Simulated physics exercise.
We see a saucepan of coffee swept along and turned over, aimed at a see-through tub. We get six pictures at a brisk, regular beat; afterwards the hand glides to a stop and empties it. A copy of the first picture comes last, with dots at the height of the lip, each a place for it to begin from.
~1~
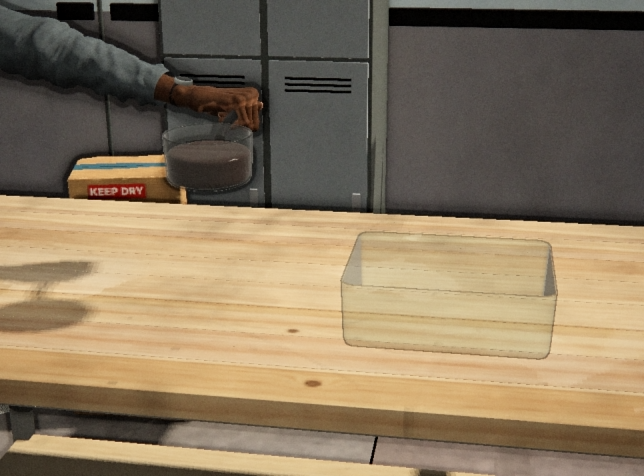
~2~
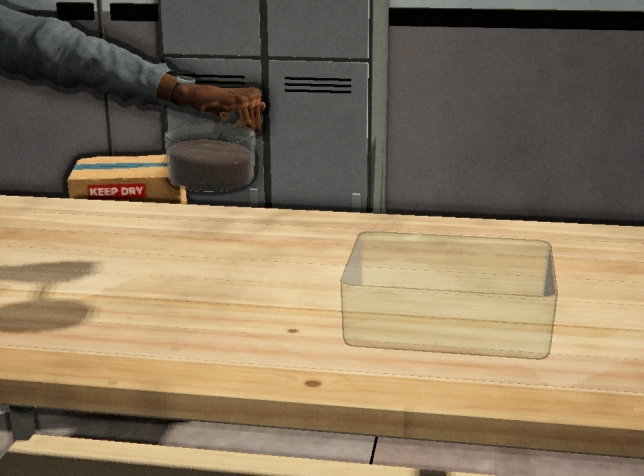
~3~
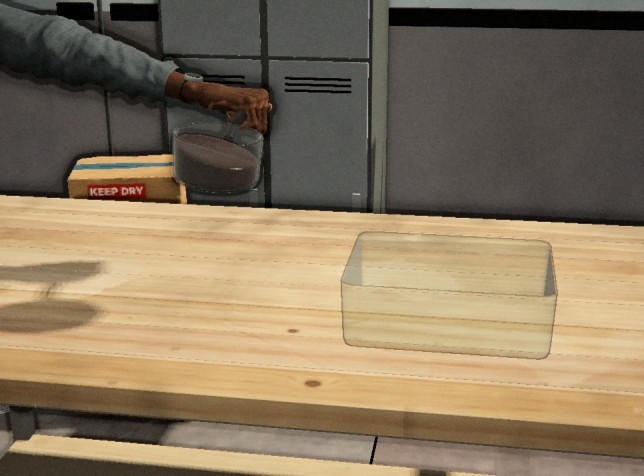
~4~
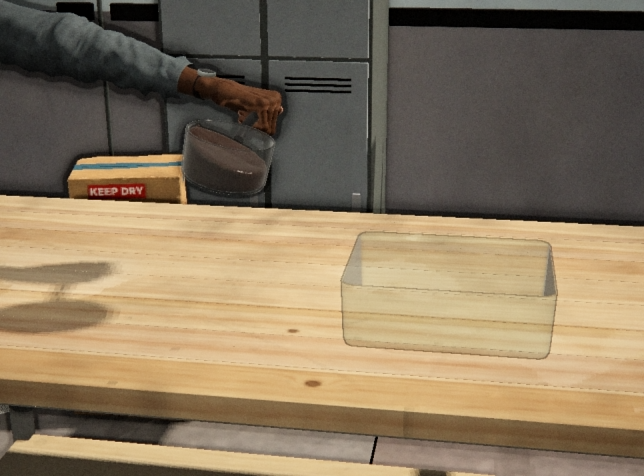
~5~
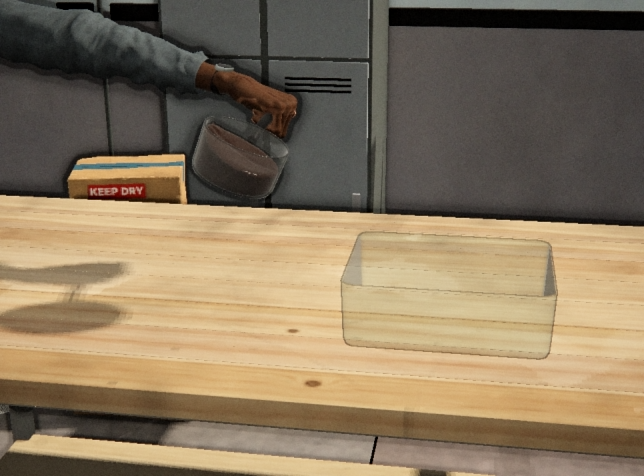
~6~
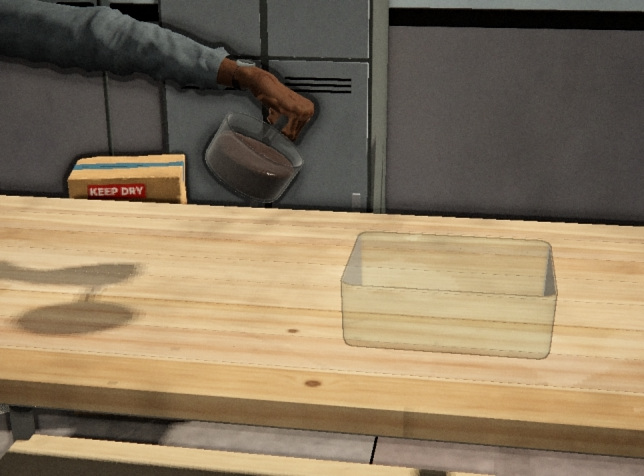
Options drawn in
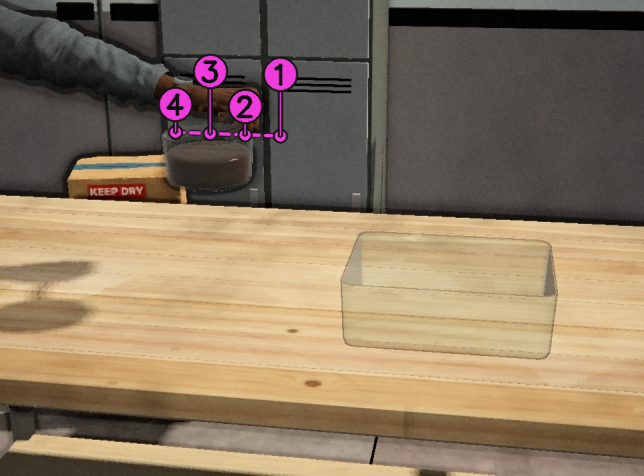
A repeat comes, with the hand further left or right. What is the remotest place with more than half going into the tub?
It is 3.
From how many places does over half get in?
Three of the four.
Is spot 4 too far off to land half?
Yes, that goes wrong.
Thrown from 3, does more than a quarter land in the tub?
Yes, it does.
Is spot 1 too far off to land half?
No, that is safe.
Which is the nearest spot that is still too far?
It is 4.
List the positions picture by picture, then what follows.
In the first frame, upright, lip at (249, 135); tub from (343, 343) to (550, 357); nothing has left yet.
In the second frame, upright, lip at (252, 135); nothing has left yet.
In the third frame, tipped about 5°, lip at (260, 139); nothing has left yet.
In the fourth frame, tipped about 12°, lip at (272, 145); nothing has left yet.
In the fifth frame, tipped about 22°, lip at (287, 153); nothing has left yet.
In the sixth frame, tipped about 33°, lip at (301, 163); nothing has left yet.
In magenta, 1 at (280, 136); 2 at (245, 134); 3 at (210, 133); 4 at (175, 132).
With 1, about 84 % lands in the tub, 3 % falls short and 13 % goes beside or beyond.
With 2, about 84 % lands in the tub, 8 % falls short and 8 % goes beside or beyond.
With 3, about 68 % lands in the tub, 25 % falls short and 7 % goes beside or beyond.
With 4, about 23 % lands in the tub, 74 % falls short and 4 % goes beside or beyond.
